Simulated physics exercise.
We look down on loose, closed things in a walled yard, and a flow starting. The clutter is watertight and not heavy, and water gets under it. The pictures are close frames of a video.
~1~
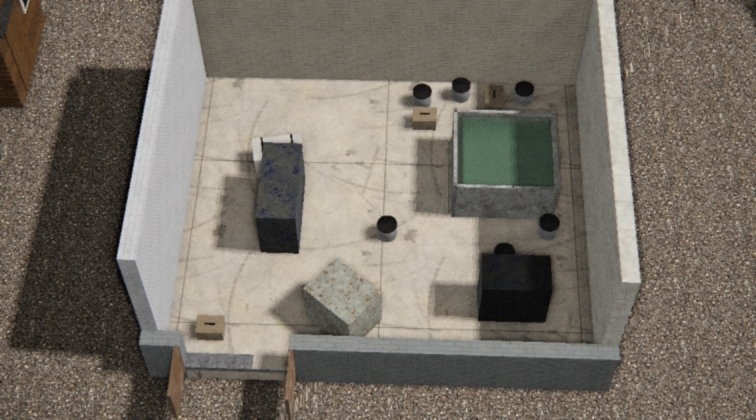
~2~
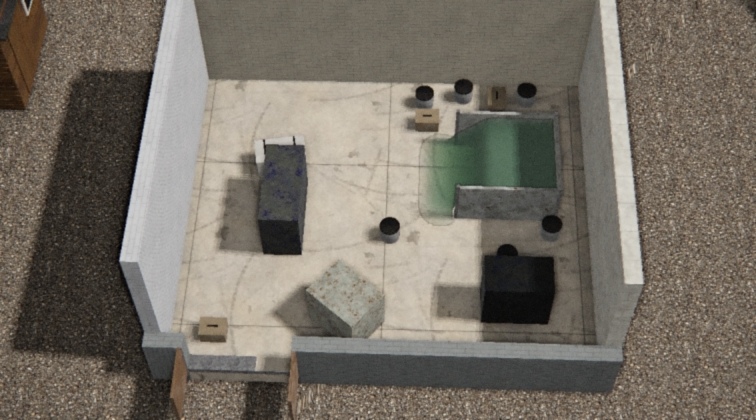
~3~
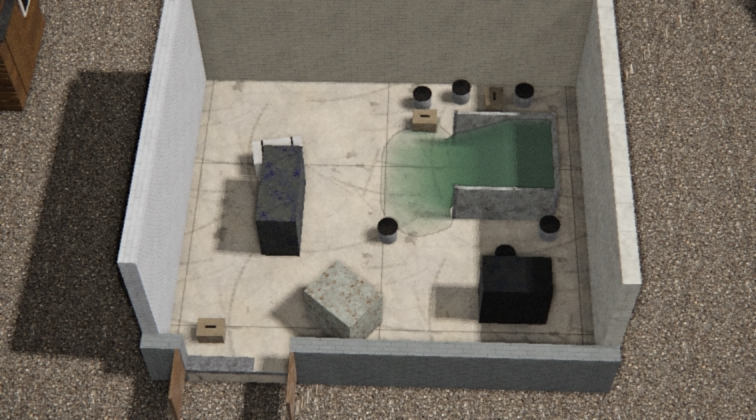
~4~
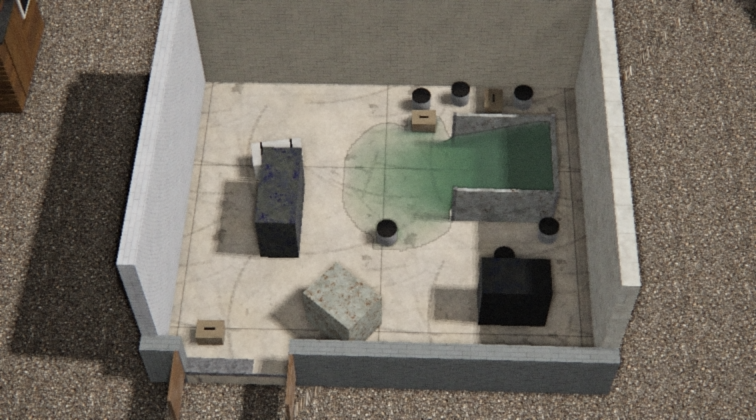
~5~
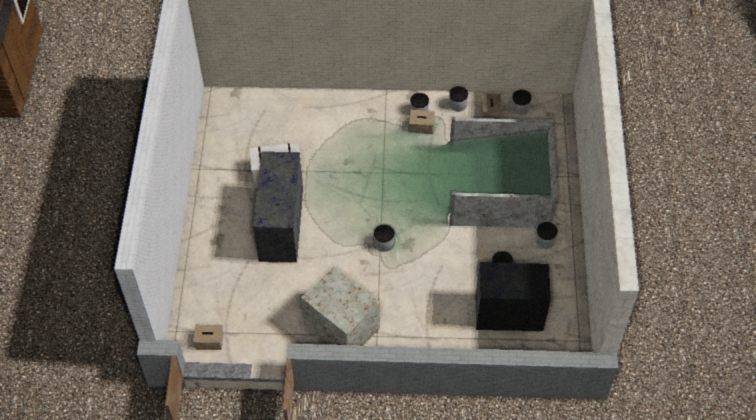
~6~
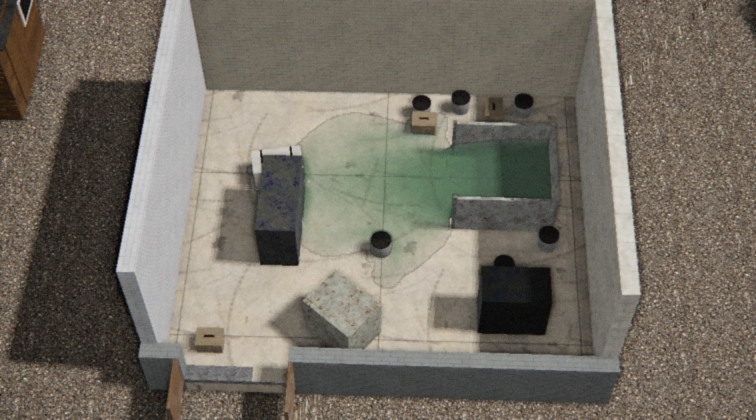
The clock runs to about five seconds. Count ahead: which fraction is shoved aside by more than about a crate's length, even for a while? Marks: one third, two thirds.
Share: Less than a third.
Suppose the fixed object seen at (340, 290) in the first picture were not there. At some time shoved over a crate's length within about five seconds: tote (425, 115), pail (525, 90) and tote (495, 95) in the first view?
In that order: Short of that, no, less than that.
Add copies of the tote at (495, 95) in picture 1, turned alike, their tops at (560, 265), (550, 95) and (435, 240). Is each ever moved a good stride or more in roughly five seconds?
One after the other: No, short of that, no.
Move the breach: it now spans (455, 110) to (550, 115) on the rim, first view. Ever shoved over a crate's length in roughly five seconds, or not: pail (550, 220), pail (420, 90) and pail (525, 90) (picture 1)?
As listed: Not that far, yes, yes.
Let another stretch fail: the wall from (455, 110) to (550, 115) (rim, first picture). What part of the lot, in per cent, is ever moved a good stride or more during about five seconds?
I make it 60 per cent.
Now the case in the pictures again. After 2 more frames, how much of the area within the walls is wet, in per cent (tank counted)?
Close to 35 %.
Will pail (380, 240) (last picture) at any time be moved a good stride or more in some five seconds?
Answer: Moved that far.
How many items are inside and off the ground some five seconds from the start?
I count 1.
A moment on, 1 of 10 are well off their spots; 0 afloat.
Next, 2 of 10 are well off their spots; 2 afloat.
Later, 2 of 10 are well off their spots; 2 afloat.
In the end, 2 of 10 are well off their spots, and 2 have been at some point; 1 afloat.
